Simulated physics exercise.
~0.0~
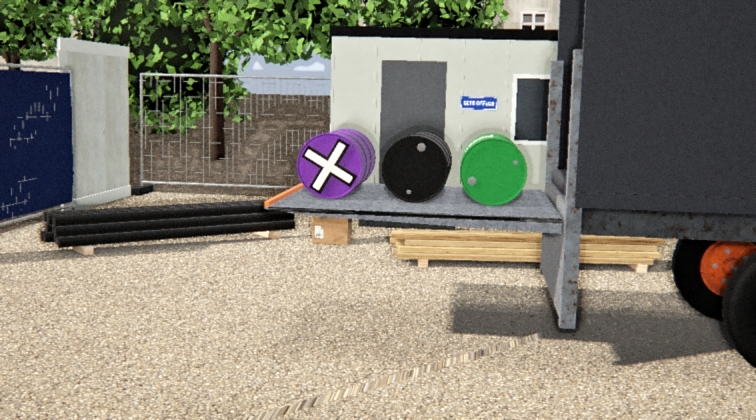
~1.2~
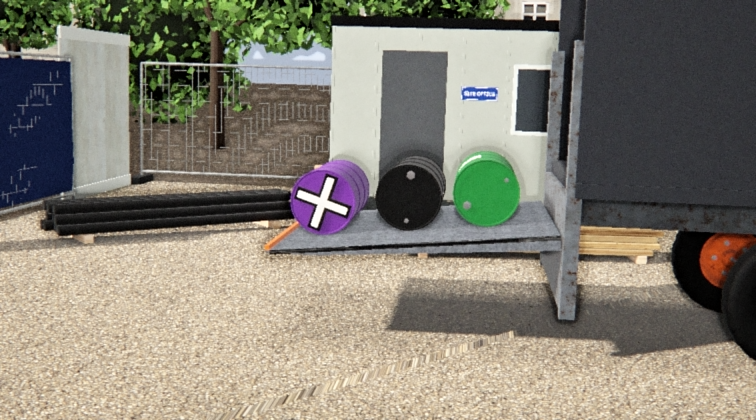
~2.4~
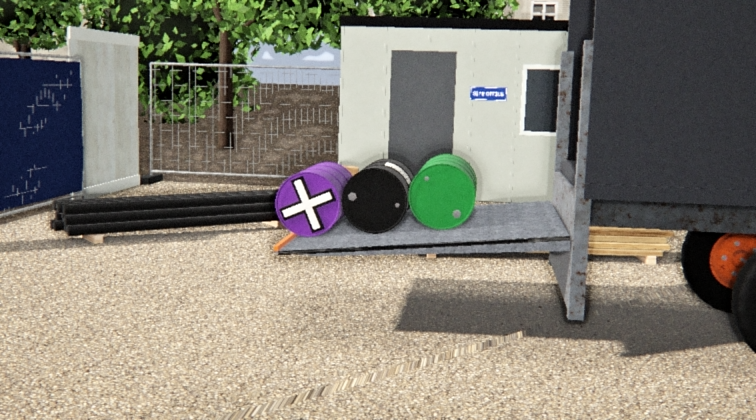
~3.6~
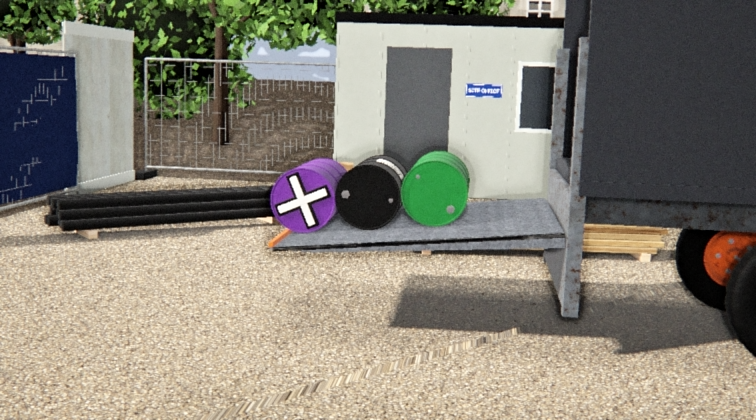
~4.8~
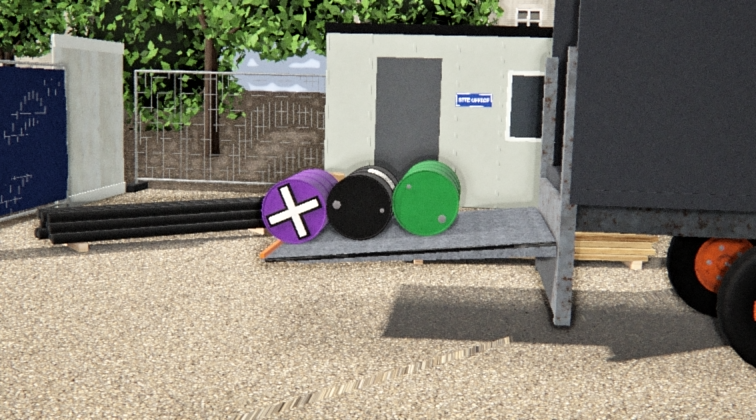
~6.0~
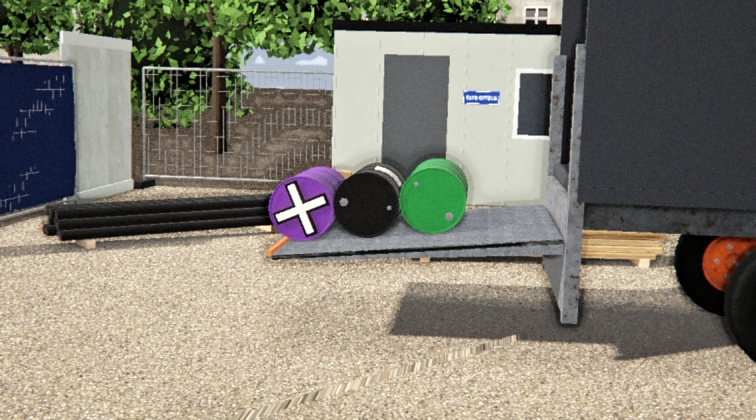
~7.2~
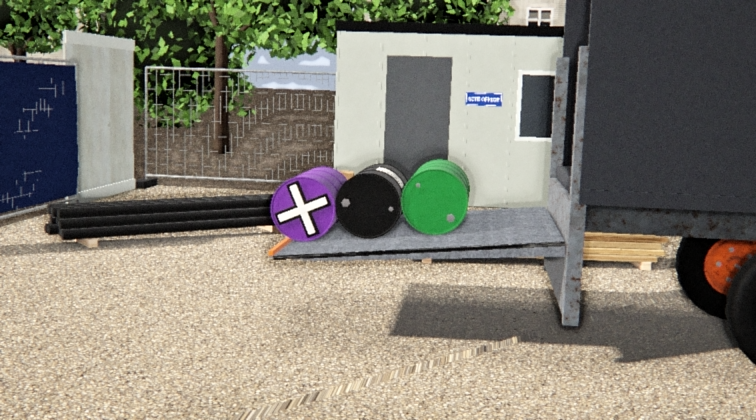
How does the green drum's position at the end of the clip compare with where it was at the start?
At the start the green drum sits farther right on the level platform, apart from the black one. By the end it is farther left and a little lower, resting against the black drum on the tilted platform.
